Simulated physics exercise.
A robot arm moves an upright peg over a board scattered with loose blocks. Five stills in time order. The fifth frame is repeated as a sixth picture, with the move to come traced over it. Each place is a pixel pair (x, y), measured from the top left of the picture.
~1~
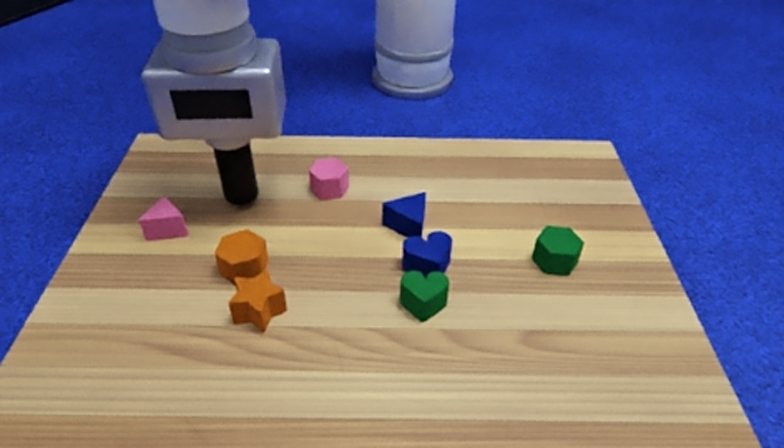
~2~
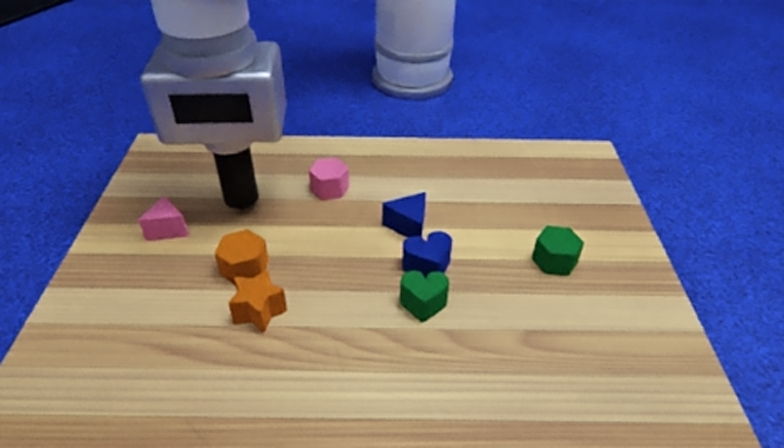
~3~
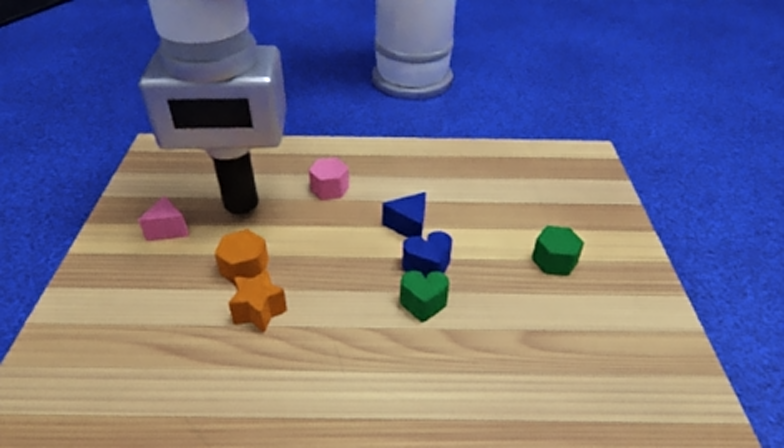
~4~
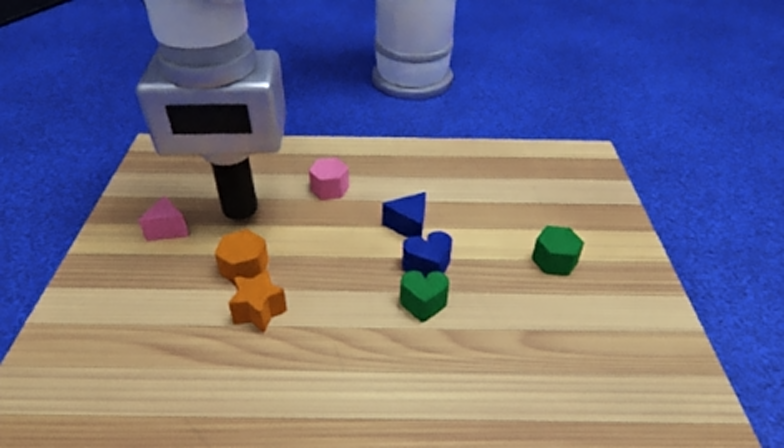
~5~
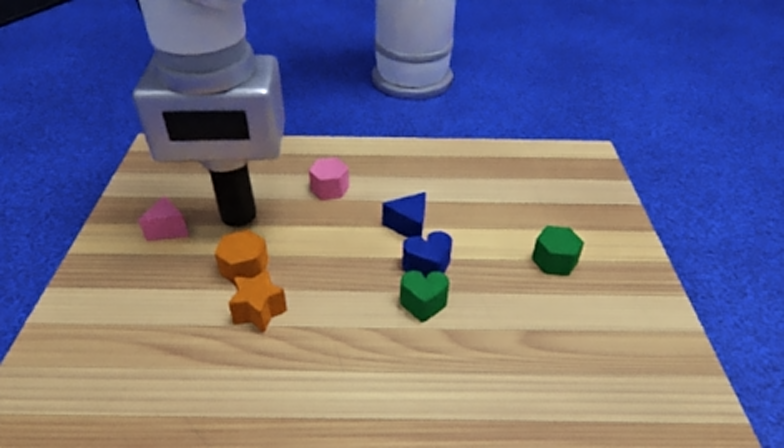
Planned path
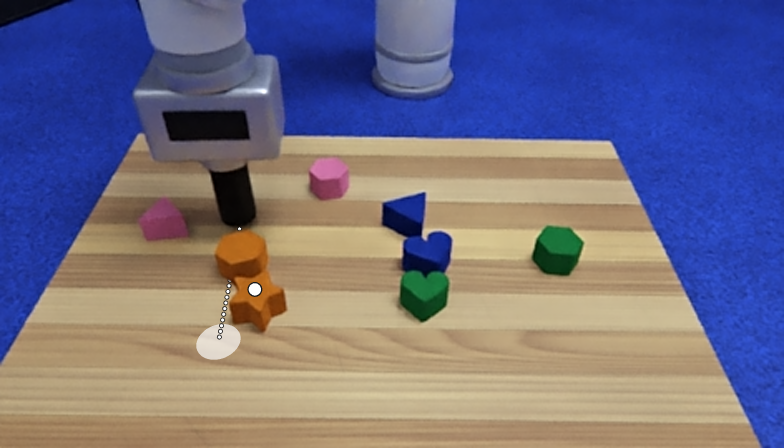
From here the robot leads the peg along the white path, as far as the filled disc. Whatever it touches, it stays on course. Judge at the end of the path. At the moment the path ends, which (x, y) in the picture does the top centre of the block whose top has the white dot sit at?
For the centre of its top, I'd go with (298, 354).
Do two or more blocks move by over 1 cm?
It seems so.
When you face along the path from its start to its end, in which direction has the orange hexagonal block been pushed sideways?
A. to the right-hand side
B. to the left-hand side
Correct choice: B.
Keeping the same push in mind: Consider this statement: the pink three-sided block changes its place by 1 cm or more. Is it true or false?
My answer: False.
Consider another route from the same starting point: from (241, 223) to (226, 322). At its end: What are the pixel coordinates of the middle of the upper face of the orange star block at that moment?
It is at (289, 349).
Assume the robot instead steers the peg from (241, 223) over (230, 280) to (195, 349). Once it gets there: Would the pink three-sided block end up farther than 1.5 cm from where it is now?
No, it doesn't check out.
The drawn path runs straight from (241, 223) to (219, 341); the dot is on the orange star block.
On the path given first. One third of the way, peg (232, 249); orange hexagonal block (241, 264); orange star block (255, 294).
Two thirds of the way, peg (225, 288); orange hexagonal block (243, 304), turned 30° anticlockwise; orange star block (273, 331), turned 30° anticlockwise.
At the end, peg (216, 333); pink three-sided block not moved; orange hexagonal block (249, 345), turned 60° anticlockwise; orange star block (298, 354), turned 60° anticlockwise.
